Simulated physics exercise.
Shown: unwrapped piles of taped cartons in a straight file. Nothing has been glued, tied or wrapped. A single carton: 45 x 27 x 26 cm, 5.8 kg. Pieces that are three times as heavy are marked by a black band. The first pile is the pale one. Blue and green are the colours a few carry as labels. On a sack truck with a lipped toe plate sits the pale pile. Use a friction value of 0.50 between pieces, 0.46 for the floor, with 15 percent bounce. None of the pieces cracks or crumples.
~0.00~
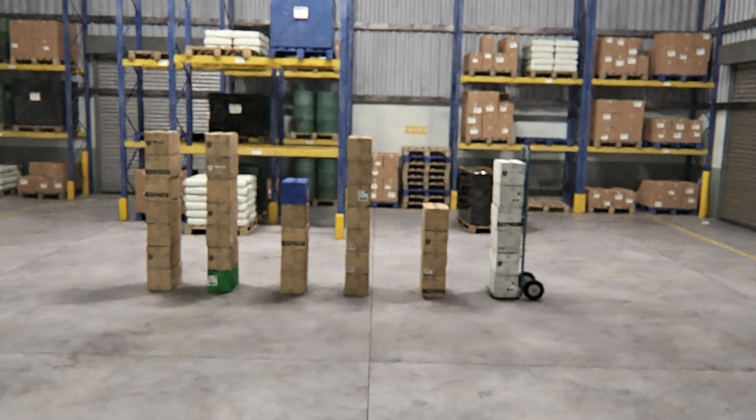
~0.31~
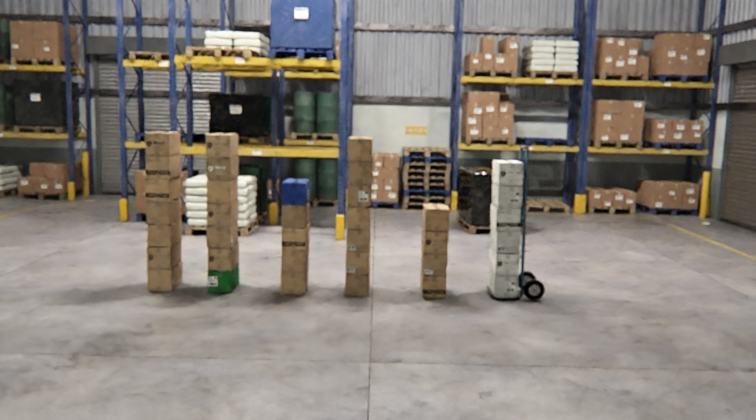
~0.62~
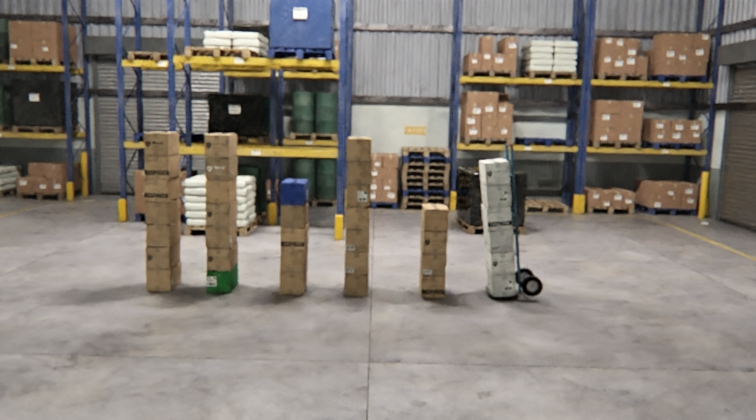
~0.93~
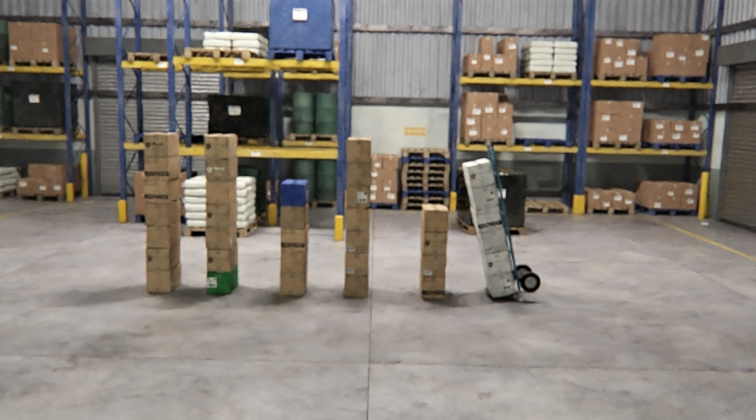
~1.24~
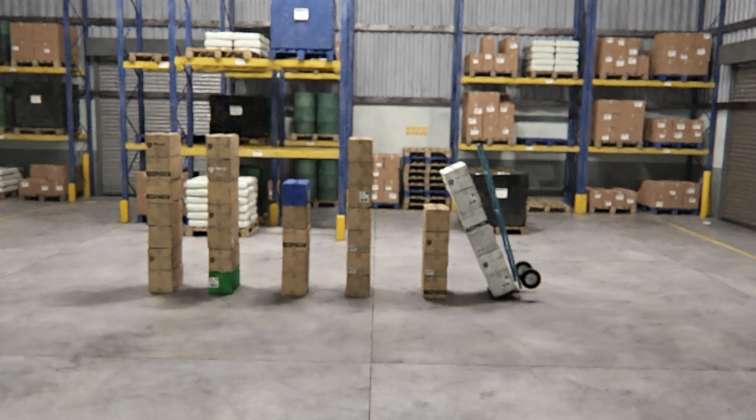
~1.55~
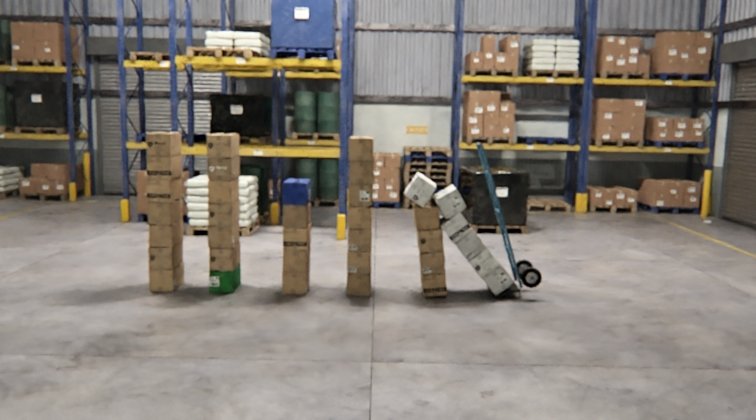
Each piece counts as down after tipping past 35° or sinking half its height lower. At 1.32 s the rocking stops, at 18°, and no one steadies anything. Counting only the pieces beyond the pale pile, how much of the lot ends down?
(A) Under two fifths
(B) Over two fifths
B, over two fifths.
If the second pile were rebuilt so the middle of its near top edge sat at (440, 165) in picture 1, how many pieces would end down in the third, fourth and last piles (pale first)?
The tally would be third 7, then fourth 4, then last 6.
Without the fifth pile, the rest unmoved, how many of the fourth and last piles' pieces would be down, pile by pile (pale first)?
Pile by pile, you'd get fourth 5 and last 0.
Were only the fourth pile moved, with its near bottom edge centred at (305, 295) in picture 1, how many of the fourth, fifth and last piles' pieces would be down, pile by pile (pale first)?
The fourth pile ends with 4 down, the fifth with 7, the last with 6.
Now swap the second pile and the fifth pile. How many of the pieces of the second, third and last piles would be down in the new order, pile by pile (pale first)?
After the swap, the second pile would have 6 down, the third 7 and the last 7.
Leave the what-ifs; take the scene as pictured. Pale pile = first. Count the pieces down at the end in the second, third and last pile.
By pile: Second 4, third 7, last 7.
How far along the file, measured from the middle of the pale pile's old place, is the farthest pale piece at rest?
I'd put it at close to 210 cm.
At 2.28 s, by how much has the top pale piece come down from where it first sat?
Drop so far: Roughly 40 cm.
After 2.28 s, 6 of the pale pile down; 4 of the 30 other cartons down.
After 3.24 s, 6 of the pale pile down; 15 of the 30 other cartons down; green carton leaning 20°; blue carton leaning 3°, 17 cm lower.
After 4.04 s, 6 of the pale pile down; 30 of the 30 other cartons down; blue carton leaning 47°, 66 cm lower; green carton leaning 45°.
At rest (5.3 s), 6 of the pale pile down; 30 of the 30 other cartons down; blue carton leaning 52°, 75 cm lower; green carton leaning 46°. That is 100 per cent. As the last picture would show them, middles, blue carton near (167, 253), green carton near (213, 272).
